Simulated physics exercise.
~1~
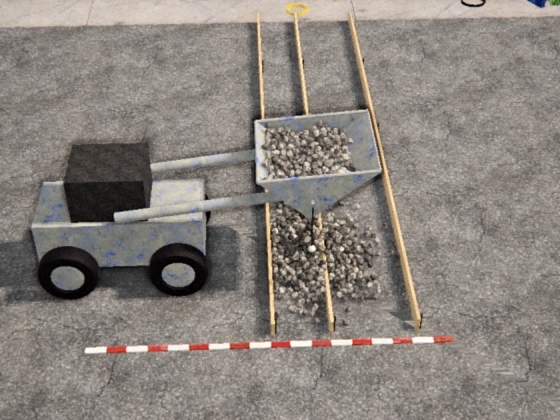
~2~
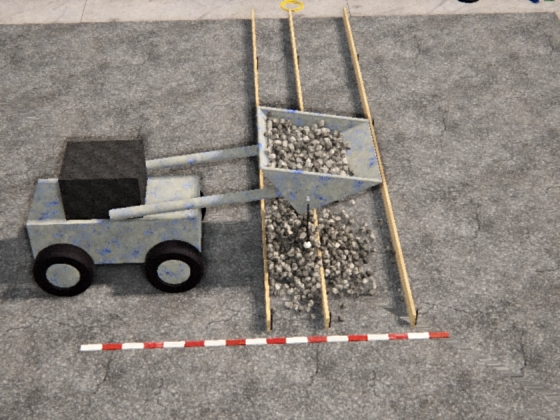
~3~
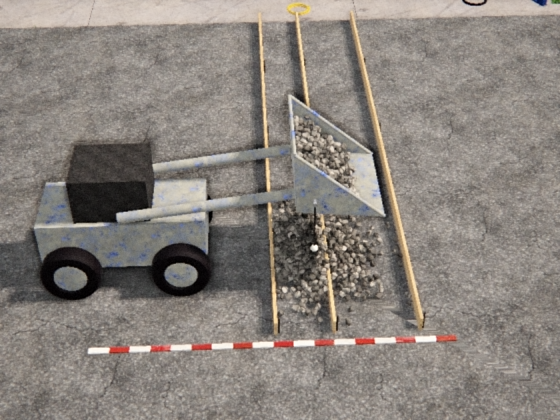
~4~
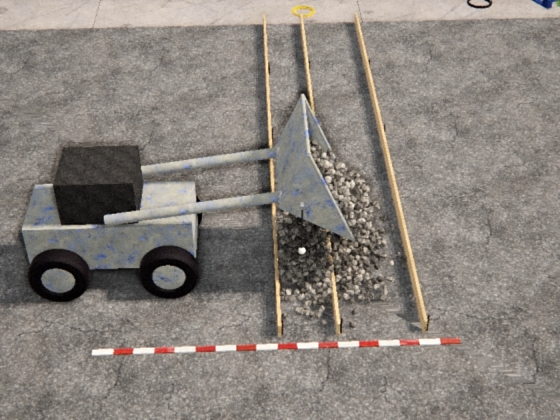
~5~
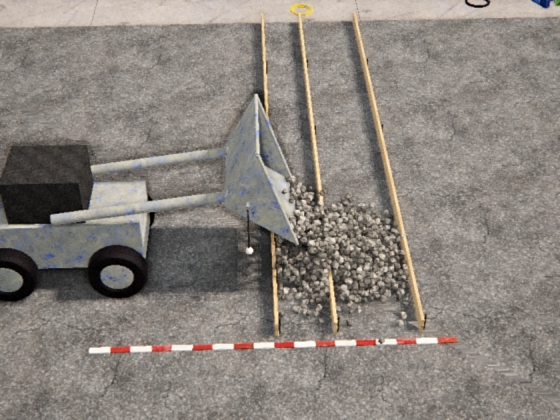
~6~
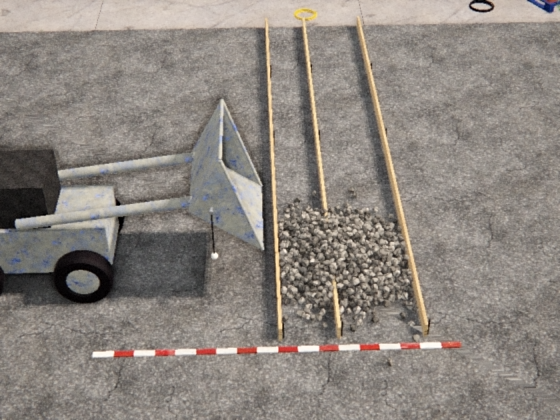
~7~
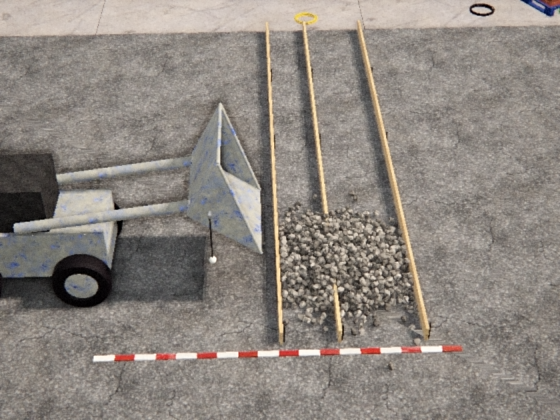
A loader tips crushed rock onto a pile between wooden planks, then backs away left.
